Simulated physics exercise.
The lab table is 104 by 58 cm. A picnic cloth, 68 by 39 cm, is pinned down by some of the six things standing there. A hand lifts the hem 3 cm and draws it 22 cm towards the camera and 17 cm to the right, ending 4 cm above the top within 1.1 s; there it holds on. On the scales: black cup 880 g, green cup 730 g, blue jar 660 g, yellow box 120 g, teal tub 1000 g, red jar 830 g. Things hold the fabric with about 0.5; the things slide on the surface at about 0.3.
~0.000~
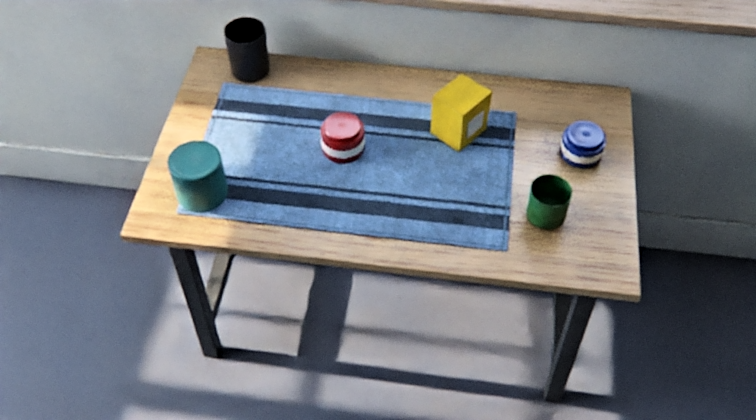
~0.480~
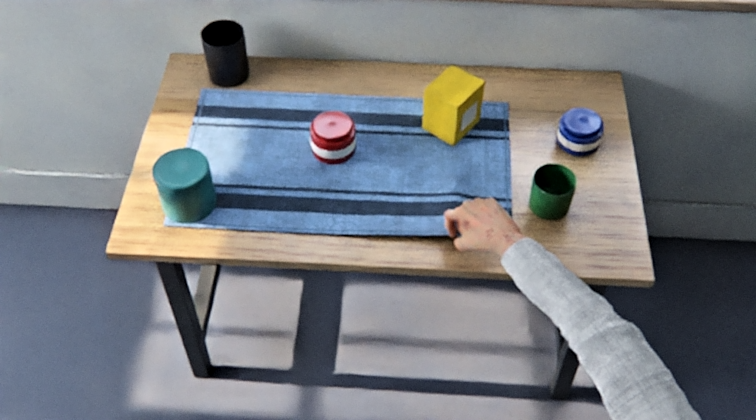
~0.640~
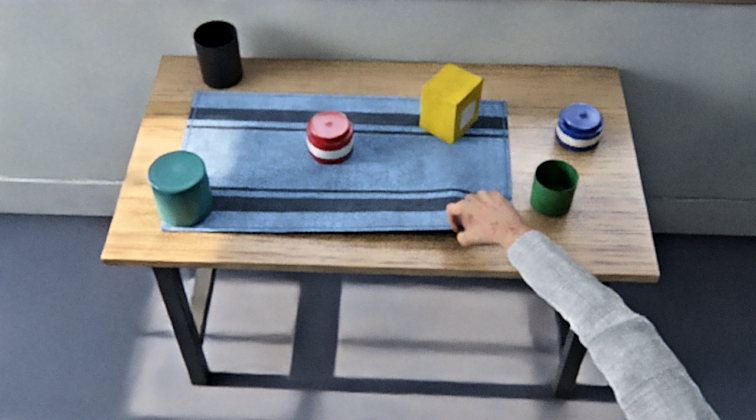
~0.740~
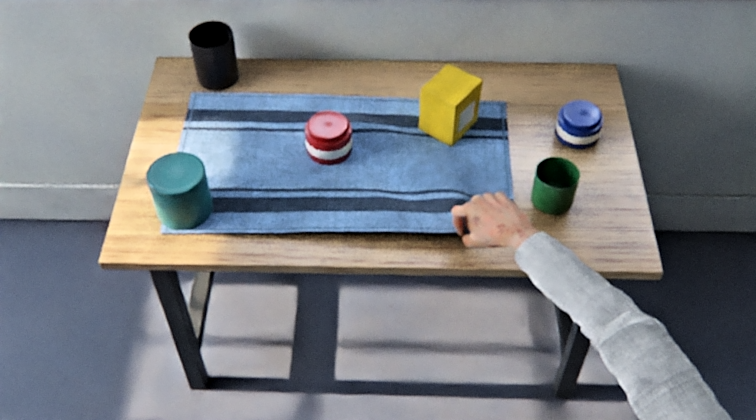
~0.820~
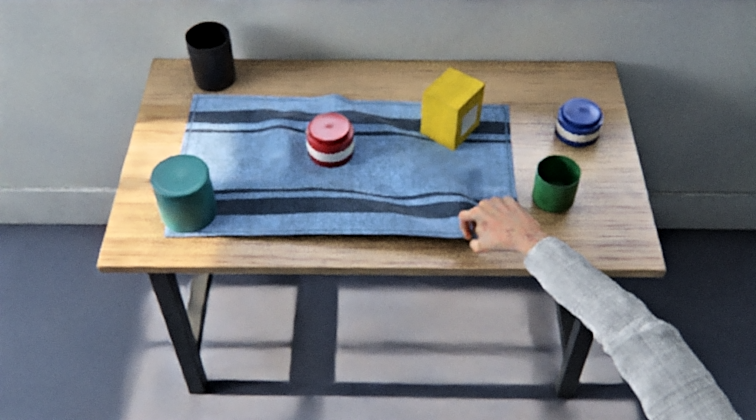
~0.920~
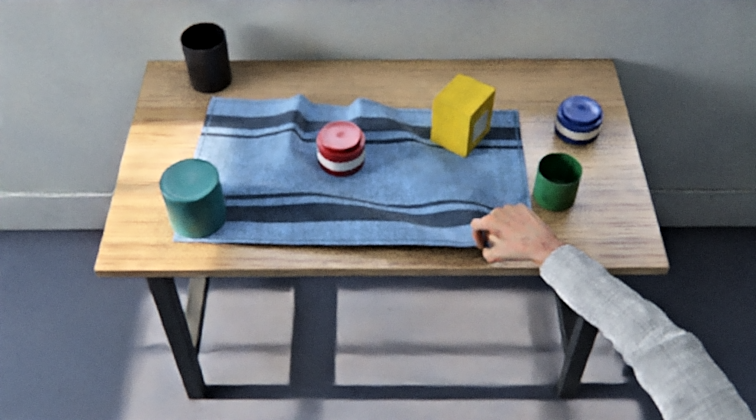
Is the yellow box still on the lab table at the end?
Result: Yellow box keeps to the top.
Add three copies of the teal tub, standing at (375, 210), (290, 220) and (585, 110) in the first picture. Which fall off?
In turn: Falls off, drops off, remains.
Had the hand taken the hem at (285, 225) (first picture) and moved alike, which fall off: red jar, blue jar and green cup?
Then: Red jar stays up, blue jar stays on, green cup stays up.
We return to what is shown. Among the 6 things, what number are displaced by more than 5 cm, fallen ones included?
That makes 3.
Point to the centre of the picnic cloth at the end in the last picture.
Around (459, 252).
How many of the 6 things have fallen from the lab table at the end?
That makes 1.
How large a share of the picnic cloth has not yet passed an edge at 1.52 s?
Some 75 per cent of it.
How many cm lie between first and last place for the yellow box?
About: Yellow box 25 cm.
At 1.1 s, 95 % of the picnic cloth is still over the top; yellow box 12 cm off its start, red jar 12 cm off its start, teal tub 9 cm off its start.
At 1.3 s, 85 % of the picnic cloth is still over the top; yellow box 19 cm off its start, red jar 20 cm off its start, teal tub 16 cm off its start.
At 1.5 s, 75 % of the picnic cloth is still over the top; yellow box 23 cm off its start at (504, 155), red jar 28 cm off its start at (431, 196), teal tub 21 cm off its start at (273, 210).
At 1.7 s, 70 % of the picnic cloth is still over the top; yellow box 26 cm off its start, red jar 33 cm off its start, teal tub 23 cm off its start.
At 3.3 s, 70 % of the picnic cloth is still over the top; yellow box 27 cm off its start at (521, 166), red jar over the edge, teal tub 24 cm off its start at (287, 219).
